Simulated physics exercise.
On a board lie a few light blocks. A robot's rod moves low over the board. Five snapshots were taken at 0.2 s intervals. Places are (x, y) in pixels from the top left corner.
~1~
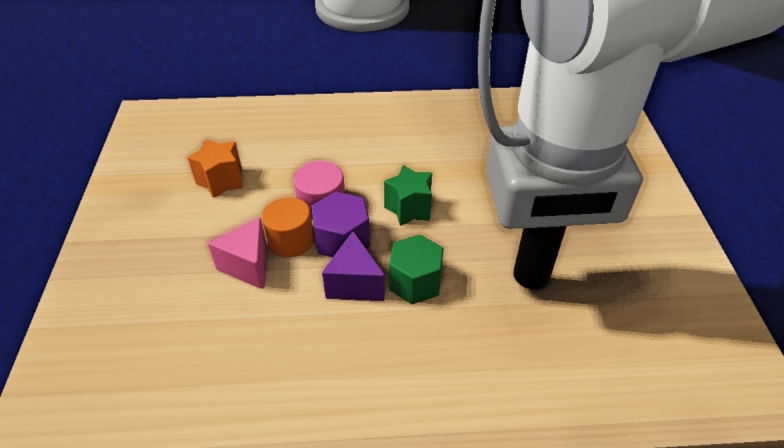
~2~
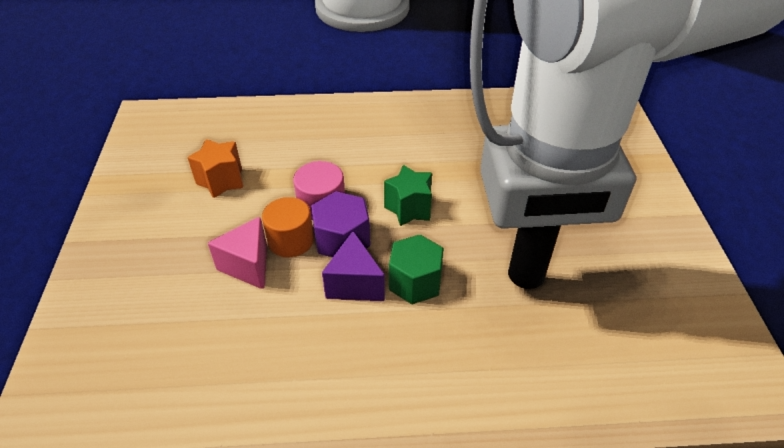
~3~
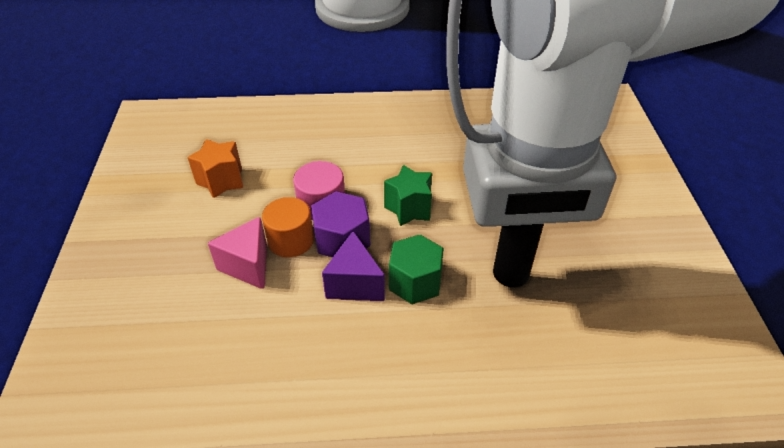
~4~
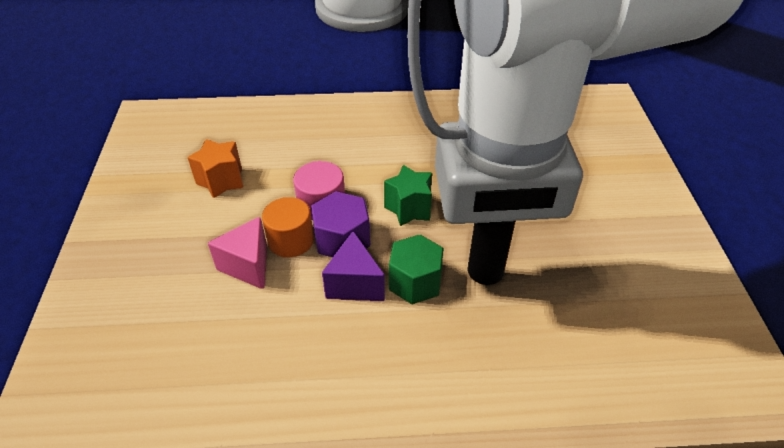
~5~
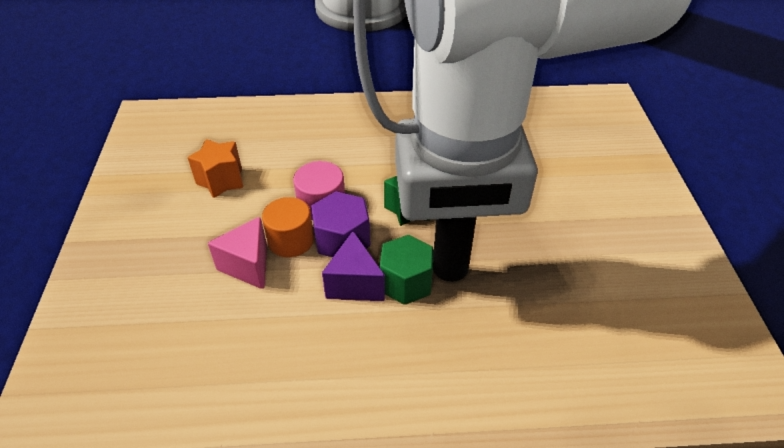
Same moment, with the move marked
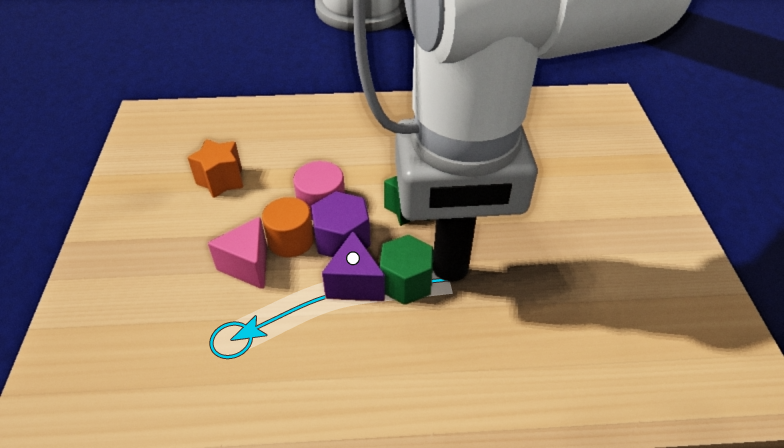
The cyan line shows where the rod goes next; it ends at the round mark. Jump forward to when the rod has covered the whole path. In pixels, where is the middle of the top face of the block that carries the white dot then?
About (146, 280).
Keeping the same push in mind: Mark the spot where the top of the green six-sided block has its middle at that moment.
In the picture, it is at (175, 304).
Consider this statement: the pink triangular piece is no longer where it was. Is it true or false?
This is true.
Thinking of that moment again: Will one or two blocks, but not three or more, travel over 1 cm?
I believe not.
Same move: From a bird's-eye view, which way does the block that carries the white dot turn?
Turns clockwise.
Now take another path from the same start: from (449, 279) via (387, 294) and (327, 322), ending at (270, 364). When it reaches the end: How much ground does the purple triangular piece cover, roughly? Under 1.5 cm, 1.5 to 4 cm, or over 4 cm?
The answer will be the long band, over 4 cm.
Drawn move, from (449, 279) over (339, 293) to (231, 340); the dot is on the purple triangular piece.
What follows on the original path. One third of the way, rod (376, 276); purple triangular piece (285, 267), turned 25° clockwise; green six-sided block (330, 267).
Two thirds of the way, rod (299, 295); pink triangular piece (225, 238), turned 55° clockwise; purple triangular piece (204, 281), turned 30° clockwise; green six-sided block (249, 284).
At the end, rod (227, 329); pink triangular piece (223, 237), turned 70° clockwise; purple six-sided block still; purple triangular piece (146, 281), turned 60° clockwise; green six-sided block (175, 304), turned 30° clockwise.
